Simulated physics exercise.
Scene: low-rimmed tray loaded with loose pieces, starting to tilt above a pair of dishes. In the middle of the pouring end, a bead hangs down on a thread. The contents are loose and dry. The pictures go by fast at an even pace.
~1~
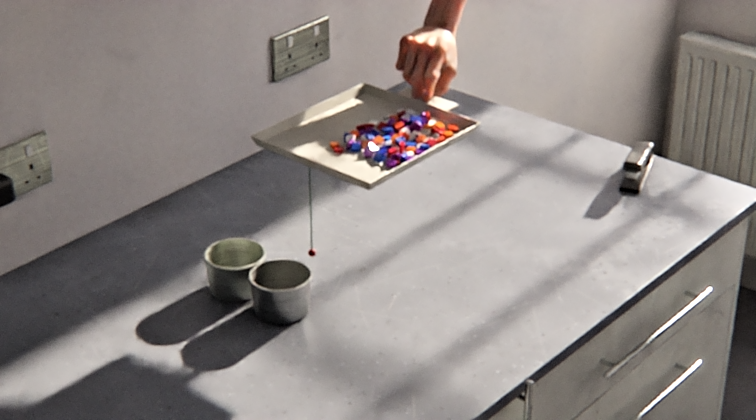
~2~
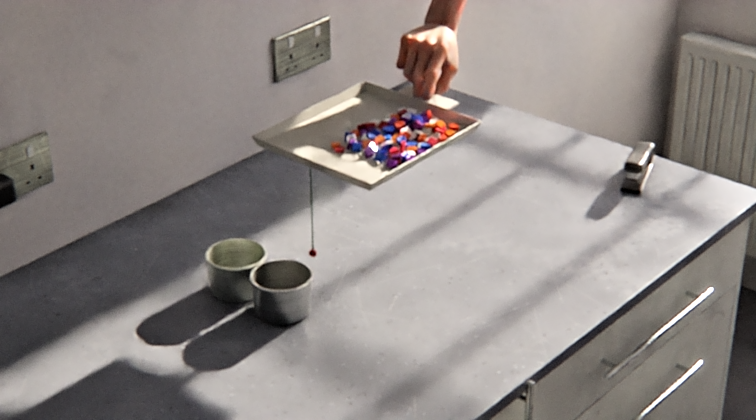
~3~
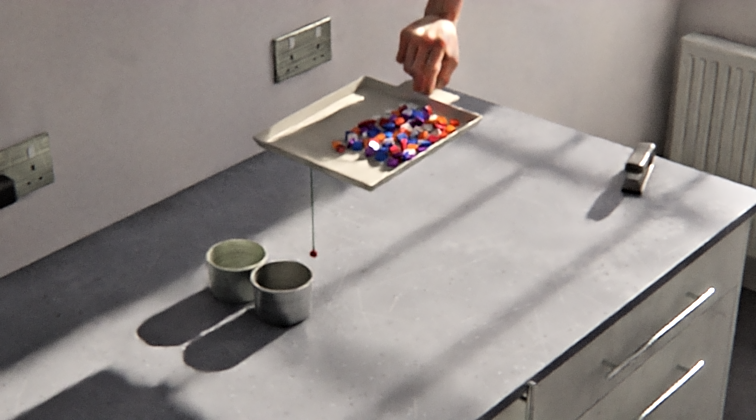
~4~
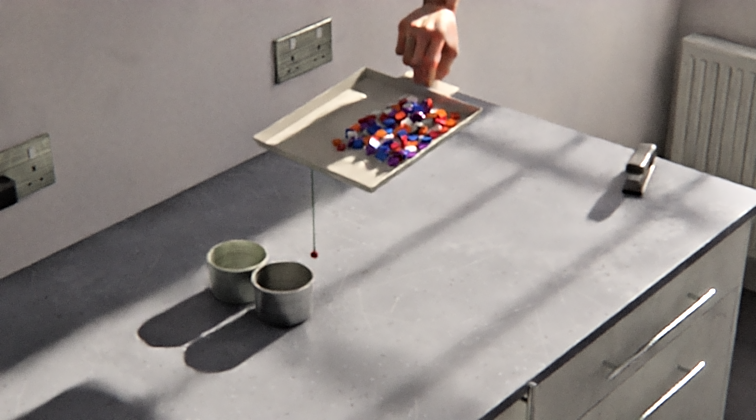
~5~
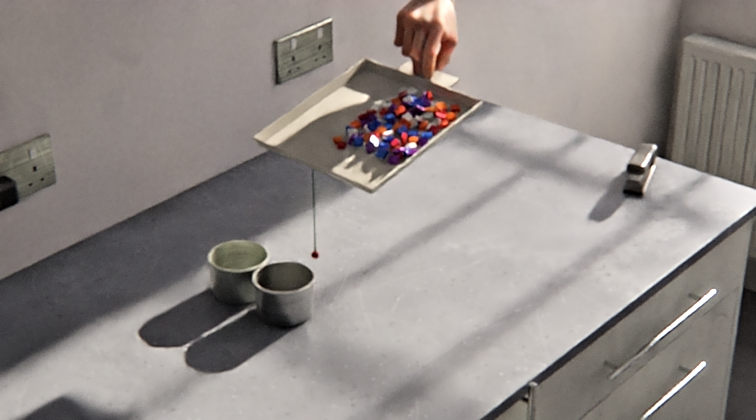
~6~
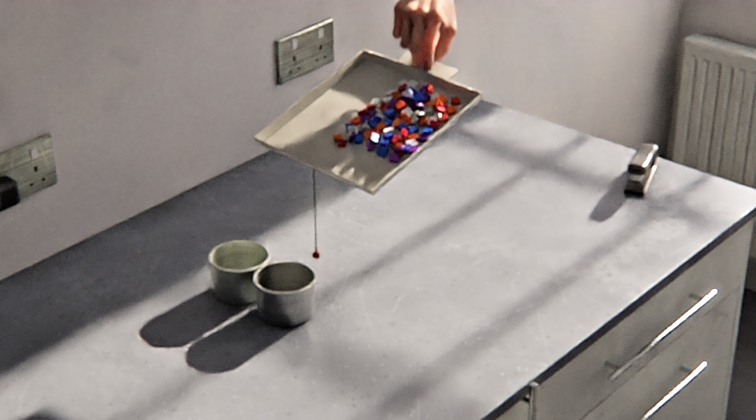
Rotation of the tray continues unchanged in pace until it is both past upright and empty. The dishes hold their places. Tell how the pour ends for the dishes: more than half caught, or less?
It ends with less than half caught.
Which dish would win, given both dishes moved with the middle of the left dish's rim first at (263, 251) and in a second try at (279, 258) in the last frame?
In the first try it's the rightmost dish, and in the second it's the rightmost dish.
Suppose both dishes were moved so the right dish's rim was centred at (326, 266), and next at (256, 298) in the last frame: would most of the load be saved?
First try: A minority; second try: A minority.
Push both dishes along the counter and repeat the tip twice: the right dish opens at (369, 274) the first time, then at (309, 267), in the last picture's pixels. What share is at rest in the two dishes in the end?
In order: 0 percent and 10 percent.
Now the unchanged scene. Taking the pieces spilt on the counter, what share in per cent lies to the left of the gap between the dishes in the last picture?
I'd say some 10 in a hundred.
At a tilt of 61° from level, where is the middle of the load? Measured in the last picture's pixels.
Close to (348, 173).
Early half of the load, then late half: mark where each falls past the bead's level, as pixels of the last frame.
Near (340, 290) to start, and near (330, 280) afterwards.
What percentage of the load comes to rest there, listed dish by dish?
Count per hundred - left dish ~ 0, right dish ~ 20.
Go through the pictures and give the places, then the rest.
Corners of the pouring end at (257, 136) and (369, 180), level; middle of the load at (399, 135), mosaic tiles; left dish at (215, 279); right dish at (260, 301); bead on its thread at (312, 253), in the first frame.
Corners of the pouring end at (258, 136) and (370, 181), level; middle of the load at (400, 134), in the second frame.
Corners of the pouring end at (258, 137) and (370, 182), tipped barely, lowest at the right corner; middle of the load at (400, 131), in the third frame.
Corners of the pouring end at (258, 137) and (371, 184), tipped a little, lowest at the right corner; middle of the load at (401, 127), in the fourth frame.
Corners of the pouring end at (259, 137) and (371, 185), tipped a little, lowest at the right corner; middle of the load at (401, 122), in the fifth frame.
Corners of the pouring end at (259, 137) and (372, 187), tipped a little, lowest at the right corner; middle of the load at (401, 117); left dish at (219, 281); right dish at (264, 303), in the sixth frame.
Soon after the last picture, tray tipped steeply; most on the tray; a stray few outside both; a small part in the air.
A little later, tray tipped past a quarter turn; a small part on the tray; a small part in the right dish; about half outside both; about a third in the air.
Later still, tray tipped past a quarter turn; about a quarter in the right dish; most outside both.
At rest, tray tipped past a quarter turn; about a quarter in the right dish; none in the left dish; most outside both.
